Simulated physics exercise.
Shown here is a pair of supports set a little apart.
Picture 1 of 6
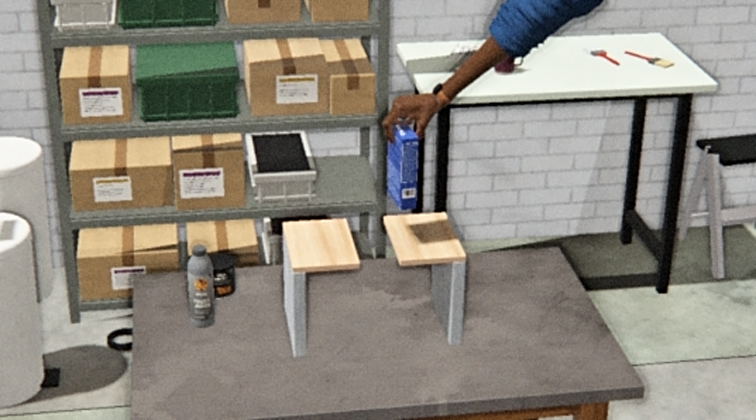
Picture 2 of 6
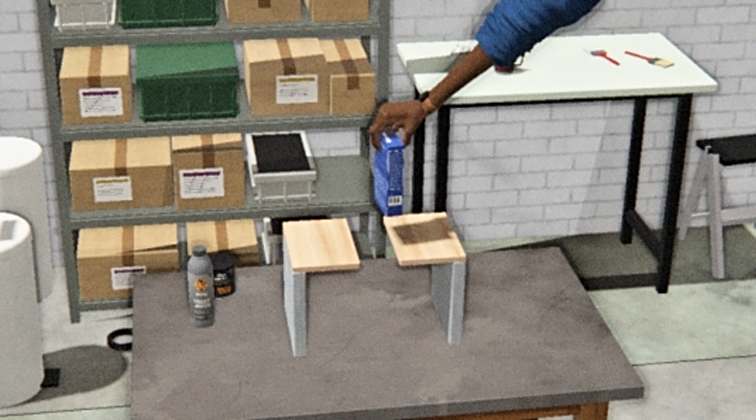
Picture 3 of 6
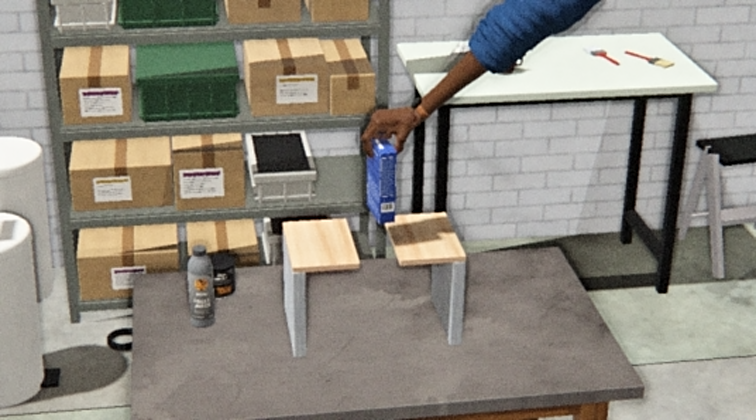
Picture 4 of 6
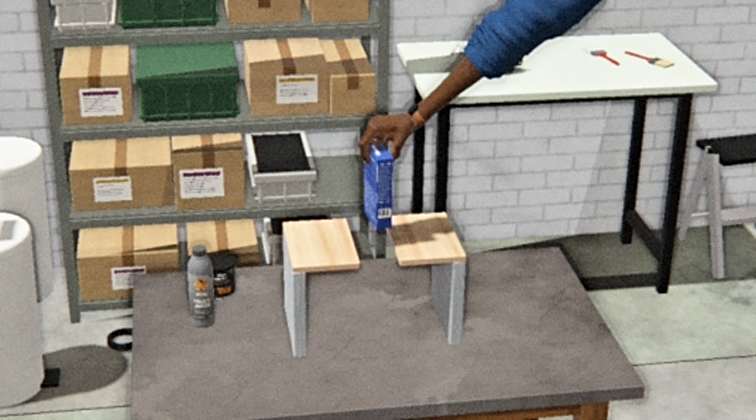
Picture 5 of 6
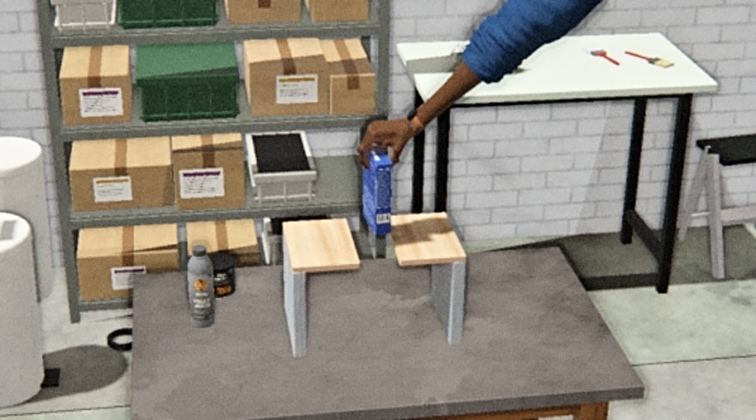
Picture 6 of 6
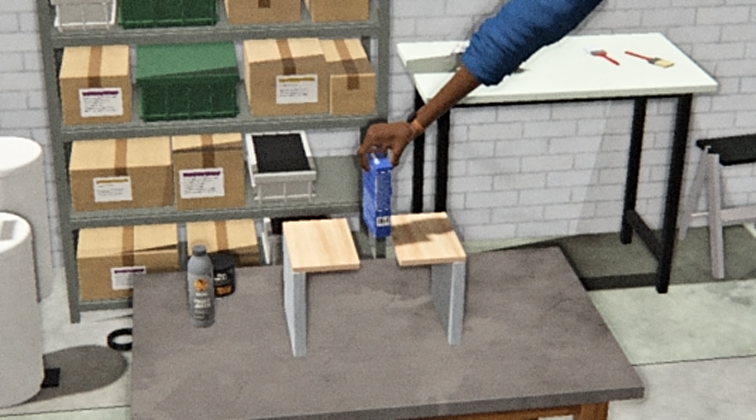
In a storage workshop, a hand holding a blue packet moves it left and slightly down until it is held still over the gap between two wood-topped supports on a table, while a grey bottle stands at left.
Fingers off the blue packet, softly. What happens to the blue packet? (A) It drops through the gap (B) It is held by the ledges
It drops through the gap (A).
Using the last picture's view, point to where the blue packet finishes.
It winds up at roughly (376, 294).
Then, 0.30 s on from there, blue packet shifted well along near (376, 265).
Then, 0.40 s on from there, blue packet shifted well along near (376, 285).
In the end, moved from the start, blue packet; the other 2 unmoved. At the end, from the last picture's camera, blue packet near (376, 294). The packet drops through.
